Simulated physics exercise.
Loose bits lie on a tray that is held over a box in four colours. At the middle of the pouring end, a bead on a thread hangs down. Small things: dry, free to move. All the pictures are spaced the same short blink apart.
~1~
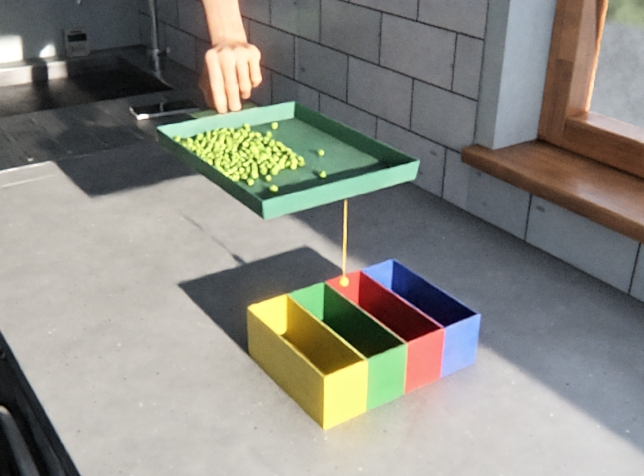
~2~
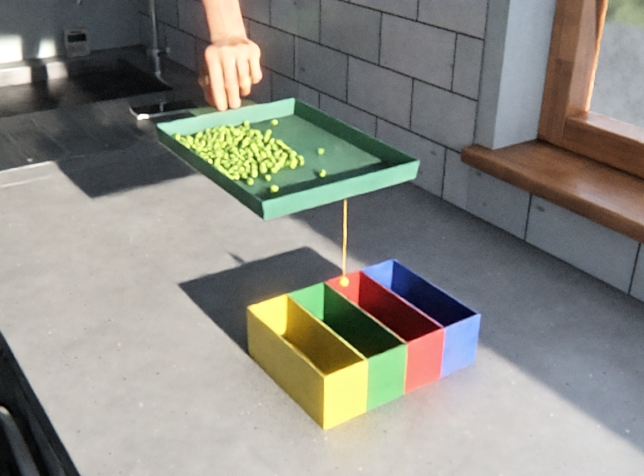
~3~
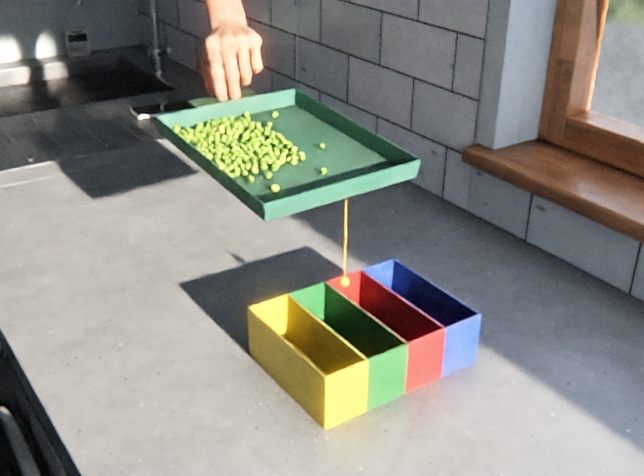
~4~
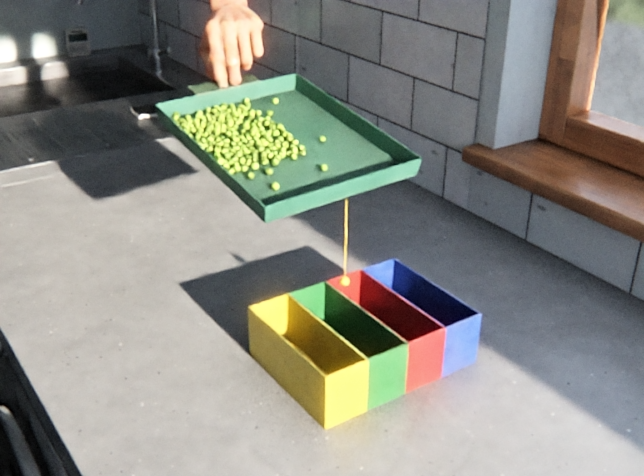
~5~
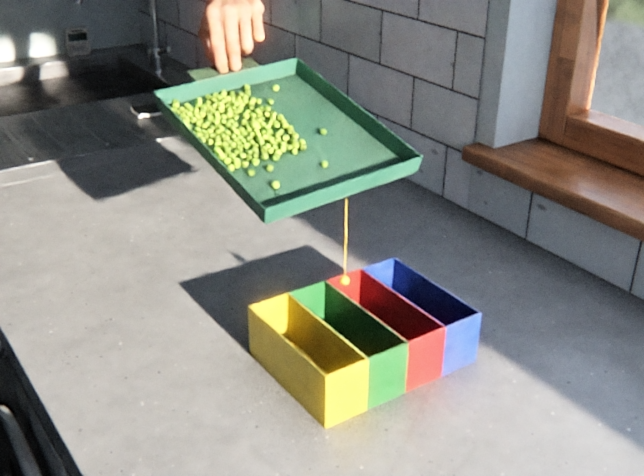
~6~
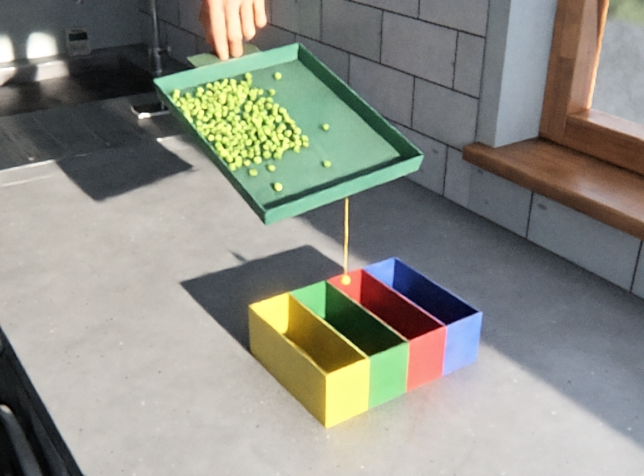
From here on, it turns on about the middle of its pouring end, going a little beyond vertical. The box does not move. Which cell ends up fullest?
The yellow cell.
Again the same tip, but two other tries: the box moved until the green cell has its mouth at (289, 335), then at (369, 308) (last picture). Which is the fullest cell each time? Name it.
Try one: Green; try two: The yellow cell.
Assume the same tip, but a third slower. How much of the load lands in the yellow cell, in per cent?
Roughly 70%.
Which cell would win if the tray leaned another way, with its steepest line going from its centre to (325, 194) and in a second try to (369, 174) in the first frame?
In turn: Yellow; the cell in blue.
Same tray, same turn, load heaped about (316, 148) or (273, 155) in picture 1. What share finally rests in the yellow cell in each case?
From the first start you get 50 in a hundred, from the second 60 in a hundred.
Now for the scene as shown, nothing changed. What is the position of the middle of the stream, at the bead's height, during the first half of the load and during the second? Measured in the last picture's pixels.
I'd place the first part at (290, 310) and the rest at (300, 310).
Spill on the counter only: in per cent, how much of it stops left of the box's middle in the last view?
Close to 100 in a hundred.
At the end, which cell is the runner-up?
The green one.
Soon, tray tipped steeply; most on the tray; a stray few in the yellow cell; a stray few in the green cell; a small part falling or outside the box.
A while on, tray tipped right over; about two thirds on the tray; a small part in the yellow cell; a stray few in the green cell; about a quarter falling or outside the box.
Towards the end, tray tipped past a quarter turn; about two thirds in the yellow cell; about a quarter in the green cell; a stray few in the red cell; about a quarter falling or outside the box.
Finally, tray tipped past a quarter turn; about two thirds in the yellow cell; about a quarter in the green cell; a stray few in the red cell; none in the blue cell; about a quarter outside the box.
